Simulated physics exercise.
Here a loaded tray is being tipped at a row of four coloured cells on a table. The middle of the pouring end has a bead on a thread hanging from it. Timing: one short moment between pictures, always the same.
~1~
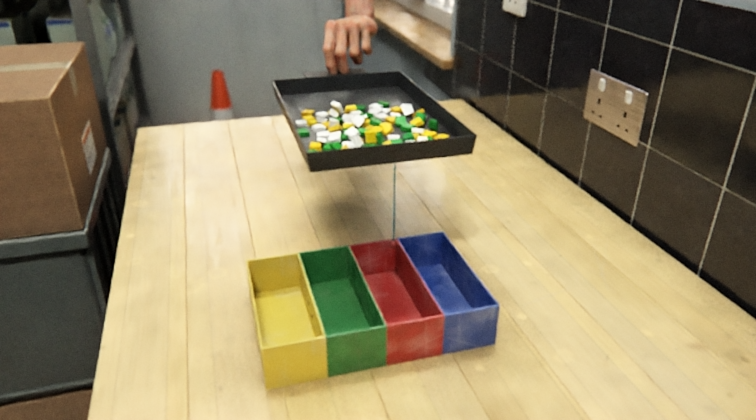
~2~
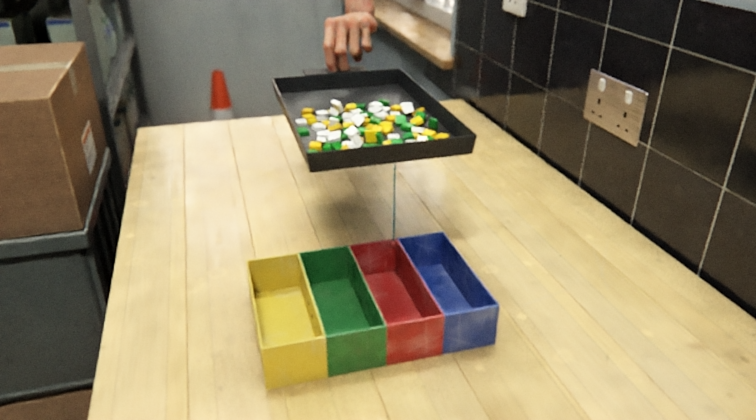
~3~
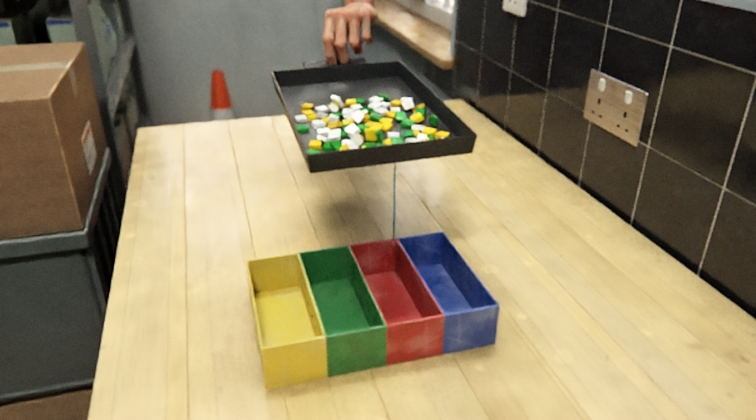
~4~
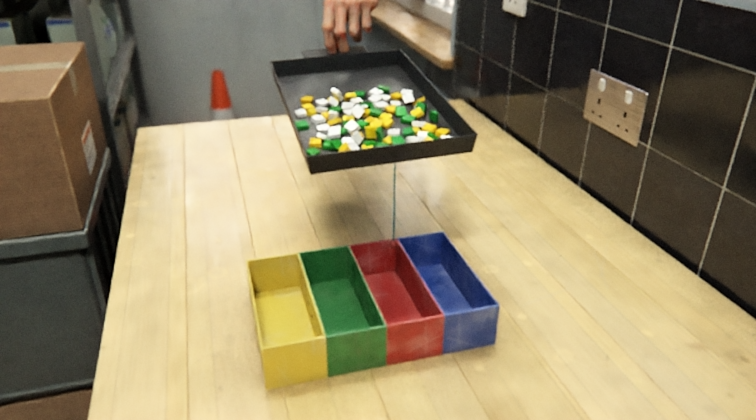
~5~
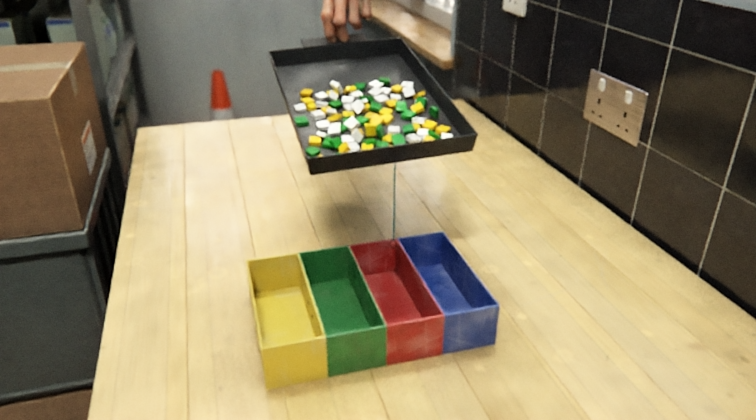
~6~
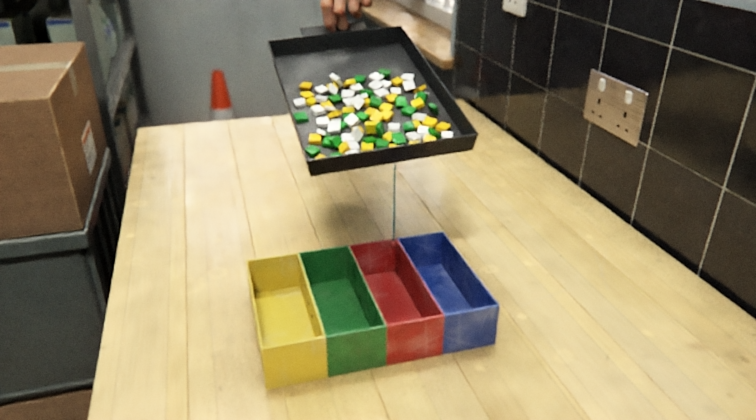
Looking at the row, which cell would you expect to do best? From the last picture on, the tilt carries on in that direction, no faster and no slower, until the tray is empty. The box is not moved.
I would expect the green cell to do best.
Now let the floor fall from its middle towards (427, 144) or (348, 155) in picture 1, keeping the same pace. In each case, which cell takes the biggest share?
The blue one, then that green cell.
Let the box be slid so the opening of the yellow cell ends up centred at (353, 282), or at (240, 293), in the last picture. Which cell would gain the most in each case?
Try 1 - yellow. Try 2 - the cell in red.
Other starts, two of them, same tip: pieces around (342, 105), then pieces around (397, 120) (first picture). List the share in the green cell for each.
Around 60 then around 30 per cent.
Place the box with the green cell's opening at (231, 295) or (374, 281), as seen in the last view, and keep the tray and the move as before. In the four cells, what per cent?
It comes to about 60 per cent the first time and about 100 per cent the second.
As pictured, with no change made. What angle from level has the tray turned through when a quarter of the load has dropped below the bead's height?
A tilt of roughly 100°.
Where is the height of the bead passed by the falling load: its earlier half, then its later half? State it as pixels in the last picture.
I'd place the first part at (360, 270) and the rest at (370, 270).
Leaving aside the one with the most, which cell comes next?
Just behind the top cell comes the red cell.
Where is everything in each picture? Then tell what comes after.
In the first frame, corners of the pouring end (309, 152) and (473, 134), level; middle of the load (371, 130), mosaic tiles; bead on its thread (394, 244); yellow cell (295, 359); green cell (357, 347); red cell (415, 336); blue cell (471, 326).
In the second frame, corners of the pouring end (309, 152) and (473, 134), level; middle of the load (371, 129).
In the third frame, corners of the pouring end (309, 153) and (474, 134), tipped barely, lowest at the left corner; middle of the load (371, 126).
In the fourth frame, corners of the pouring end (309, 155) and (474, 133), tipped a little, lowest at the left corner; middle of the load (371, 122).
In the fifth frame, corners of the pouring end (309, 157) and (474, 133), tipped a little, lowest at the left corner; middle of the load (371, 117).
In the sixth frame, corners of the pouring end (310, 159) and (475, 133), tipped a little, lowest at the left corner; middle of the load (371, 113); yellow cell (295, 359); green cell (357, 347); red cell (415, 336); blue cell (471, 326).
Just after the last frame, tray tipped steeply; almost all on the tray; just a few falling or outside the box.
A moment on, tray tipped right over; roughly two thirds on the tray; about a tenth in the red cell; about a tenth in the green cell; just a few in the blue cell; roughly a quarter falling or outside the box.
Further on, tray tipped past a quarter turn; roughly half in the green cell; roughly a third in the red cell; about a tenth in the blue cell; just a few in the yellow cell; just a few falling or outside the box.
When it is over, tray tipped past a quarter turn; roughly half in the green cell; roughly a third in the red cell; about a tenth in the blue cell; just a few in the yellow cell; just a few outside the box.
